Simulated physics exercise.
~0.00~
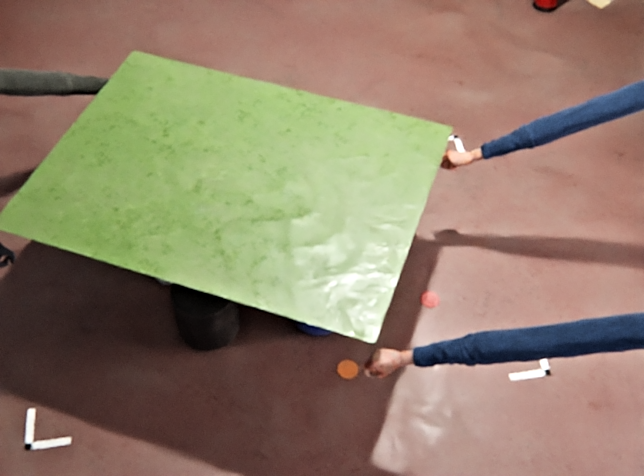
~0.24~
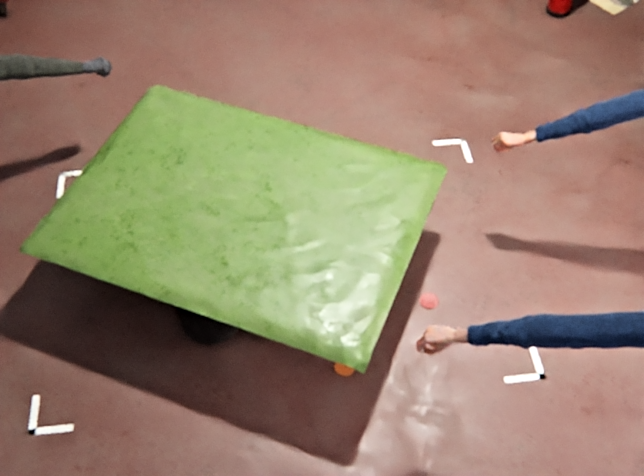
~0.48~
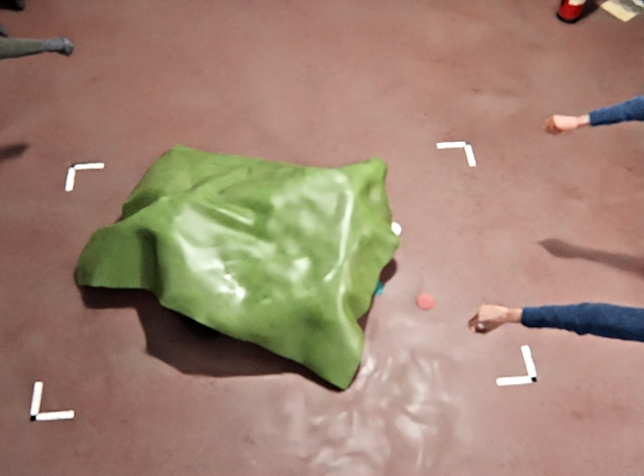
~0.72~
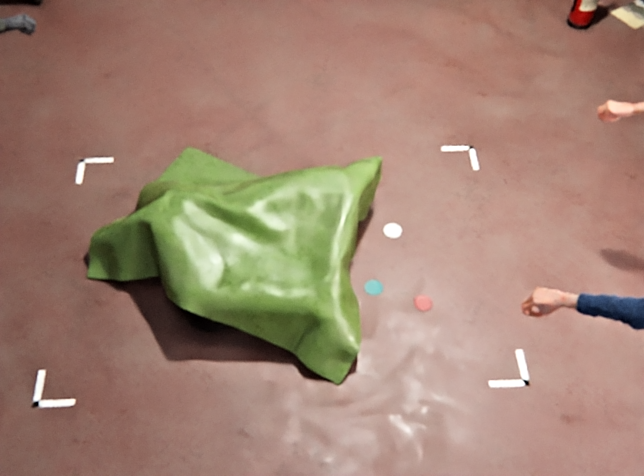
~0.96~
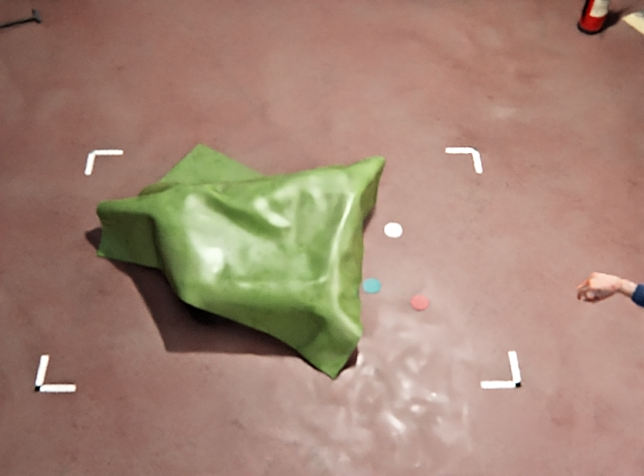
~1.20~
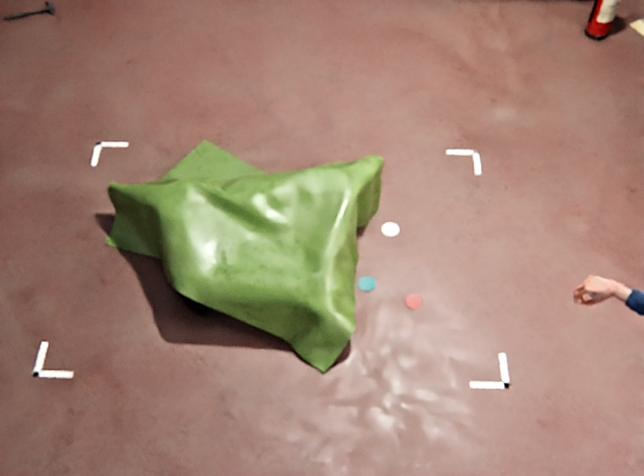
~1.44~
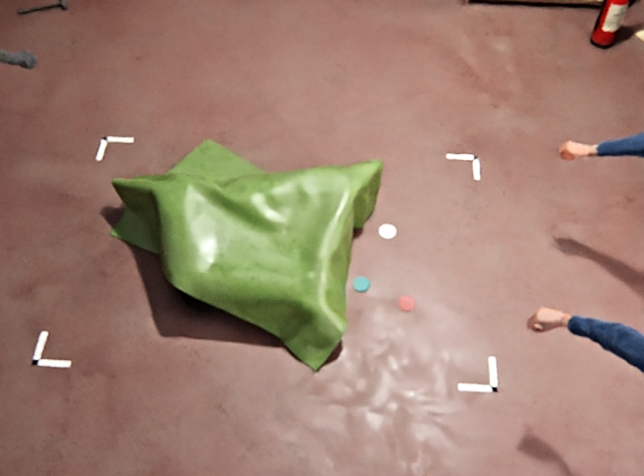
A green tarp held out flat by people's hands was let go and dropped onto the dark tub and whatever stood beneath it, crumpling into a peaked heap that hid the orange disc but left the white, teal and red ones showing.
